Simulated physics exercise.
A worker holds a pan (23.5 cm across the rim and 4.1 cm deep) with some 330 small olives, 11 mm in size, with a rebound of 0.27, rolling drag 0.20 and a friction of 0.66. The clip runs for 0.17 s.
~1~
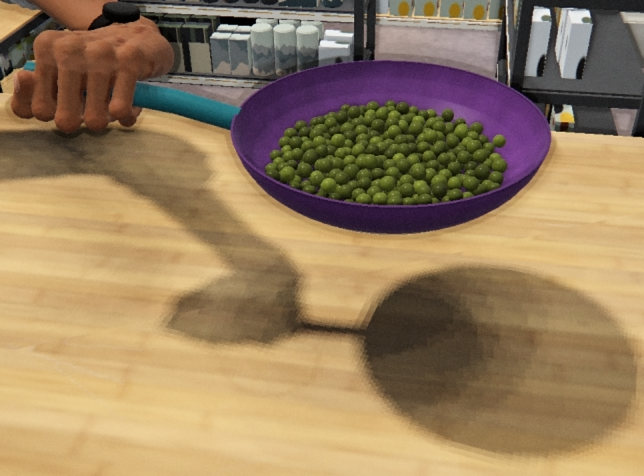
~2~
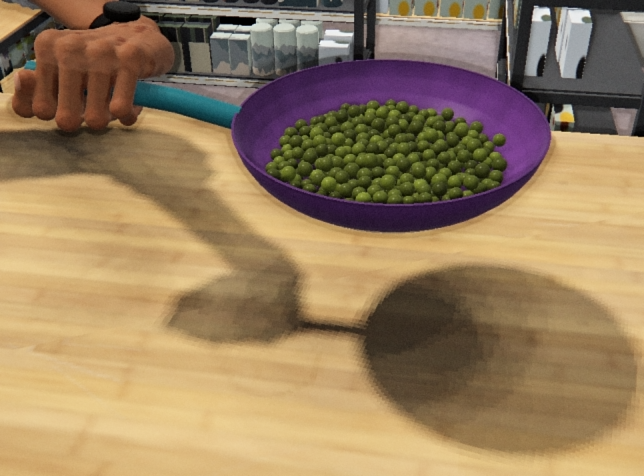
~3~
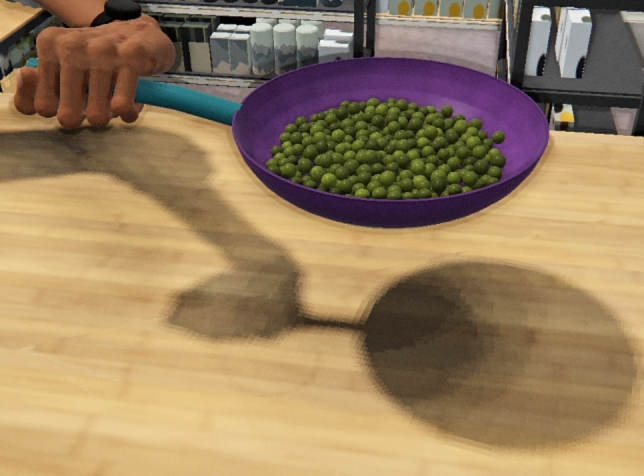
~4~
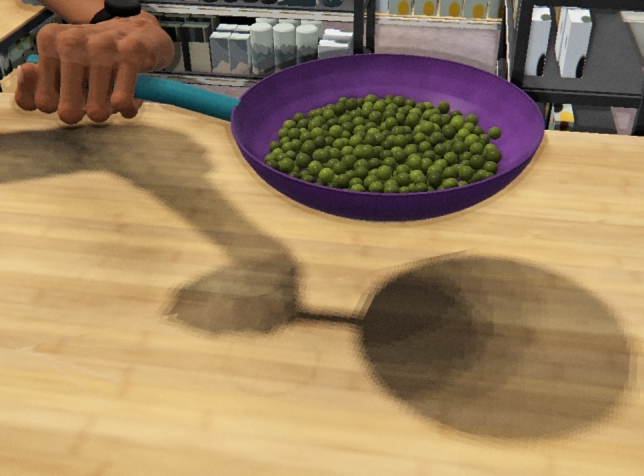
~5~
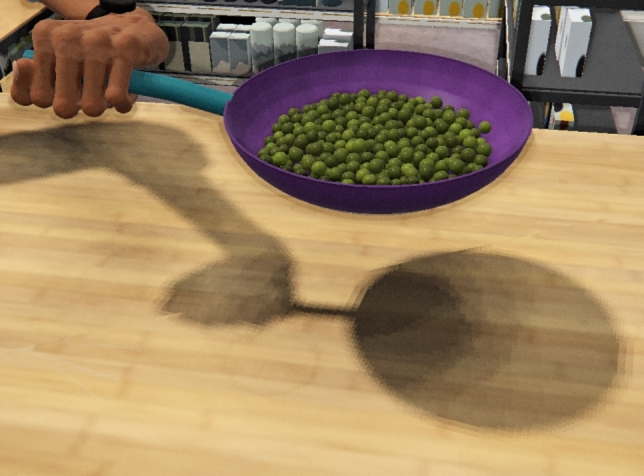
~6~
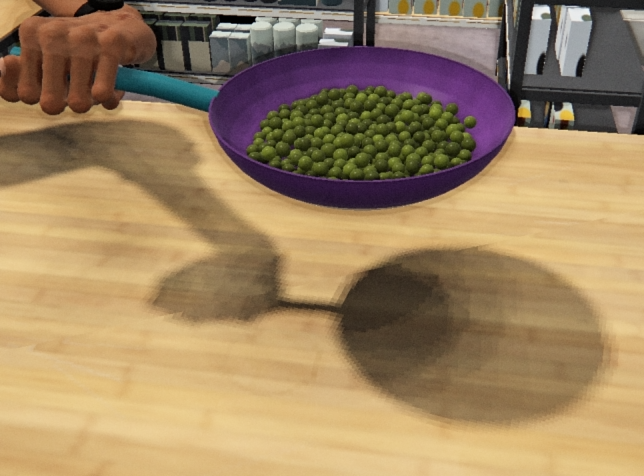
A hand moves a purple pan of small green olives slightly up and left.
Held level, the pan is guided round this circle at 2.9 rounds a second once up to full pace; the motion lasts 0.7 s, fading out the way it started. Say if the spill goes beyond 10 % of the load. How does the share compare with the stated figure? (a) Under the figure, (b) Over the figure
Under the figure.
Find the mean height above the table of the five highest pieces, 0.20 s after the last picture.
Roughly 19 cm.
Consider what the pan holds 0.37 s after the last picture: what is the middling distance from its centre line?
Around 6.0 cm.
Then, 0.20 s after the last picture, pan 100 %; middle of the pieces not yet landed near (325, 157).
Then, 0.37 s after the last picture, pan 100 %; middle of the pieces not yet landed near (361, 146).
Then, 0.52 s after the last picture, pan 100 %; middle of the pieces not yet landed near (338, 150).
Then, 0.67 s after the last picture, pan 100 %; middle of the pieces not yet landed near (338, 150).
In the end, pan 100 %.
